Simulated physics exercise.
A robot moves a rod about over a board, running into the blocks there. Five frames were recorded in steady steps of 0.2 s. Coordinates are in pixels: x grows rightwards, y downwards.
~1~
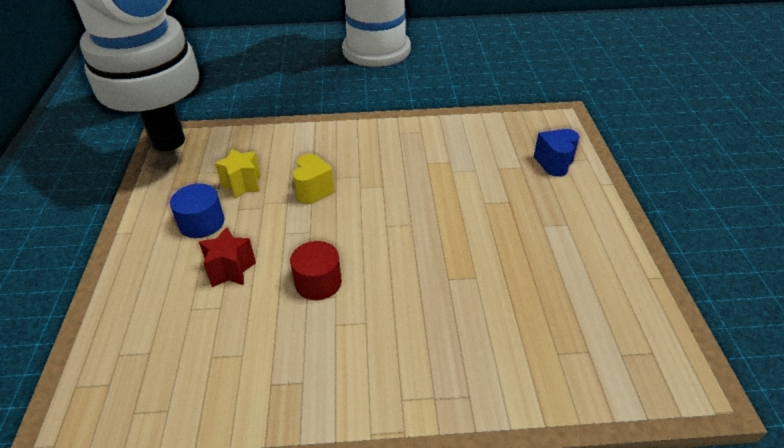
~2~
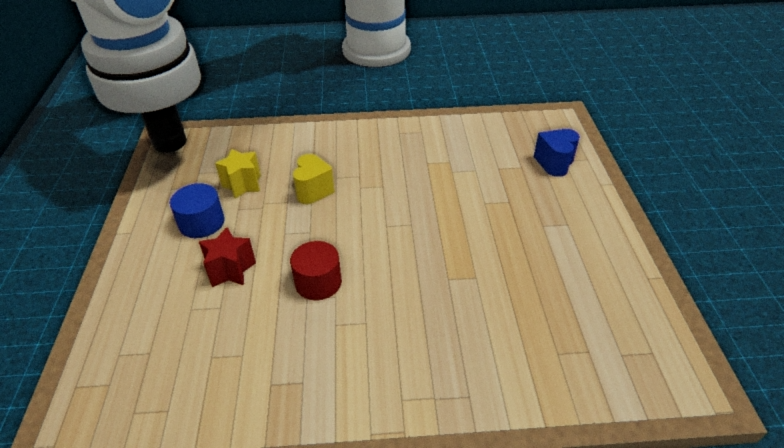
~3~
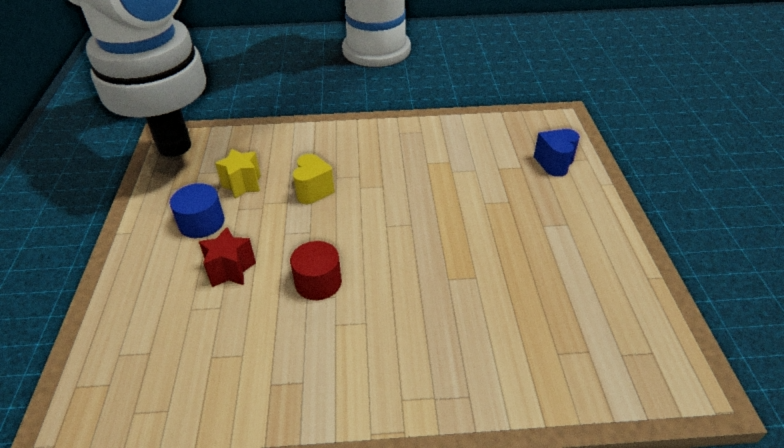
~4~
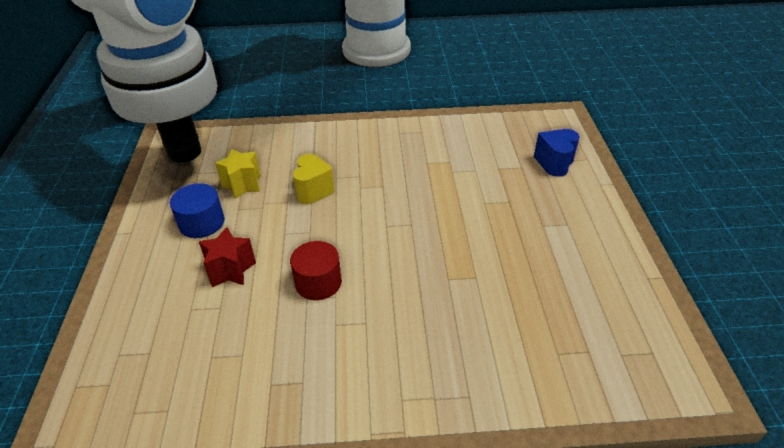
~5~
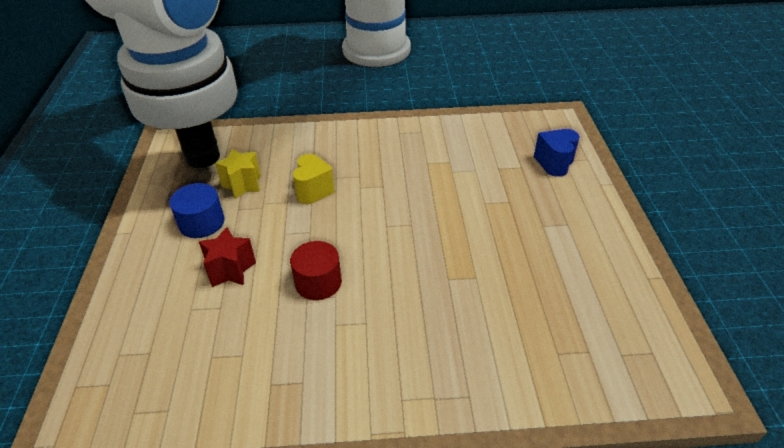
A robot arm with a black rod barely moved at first, then slid a short way right along the board's far left corner, nearing the yellow star, while all the colored blocks stayed still.
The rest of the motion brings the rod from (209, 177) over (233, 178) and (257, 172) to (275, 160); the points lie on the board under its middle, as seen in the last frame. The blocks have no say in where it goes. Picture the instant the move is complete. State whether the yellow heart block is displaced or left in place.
By the time the path is finished, it has hardly shifted at all.
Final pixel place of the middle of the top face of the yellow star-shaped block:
I expect it at (265, 163).
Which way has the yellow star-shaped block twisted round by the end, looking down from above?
It spins clockwise.
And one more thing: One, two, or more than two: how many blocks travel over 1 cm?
1.
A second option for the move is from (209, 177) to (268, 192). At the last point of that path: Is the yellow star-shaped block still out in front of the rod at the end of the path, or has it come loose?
I think it holds its spot in front.
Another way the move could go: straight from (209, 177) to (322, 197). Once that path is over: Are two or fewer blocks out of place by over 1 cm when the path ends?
Yes, that is what happens.
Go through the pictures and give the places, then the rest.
In the first picture, tip of the rod at (169, 143), middles of tops, yellow star-shaped block at (237, 161), yellow heart block at (310, 167).
In the second picture, rod at (170, 144), nothing pushed.
In the third picture, rod at (175, 148), nothing pushed.
In the fourth picture, rod at (185, 154), nothing pushed.
In the fifth picture, rod at (203, 159), yellow star-shaped block at (237, 161), yellow heart block at (310, 167).
On the path given first. Halfway along, rod at (241, 158); yellow star-shaped block at (260, 164), turned 15° clockwise.
At the end, rod at (272, 142); yellow star-shaped block at (265, 163), turned 35° clockwise; yellow heart block unmoved.
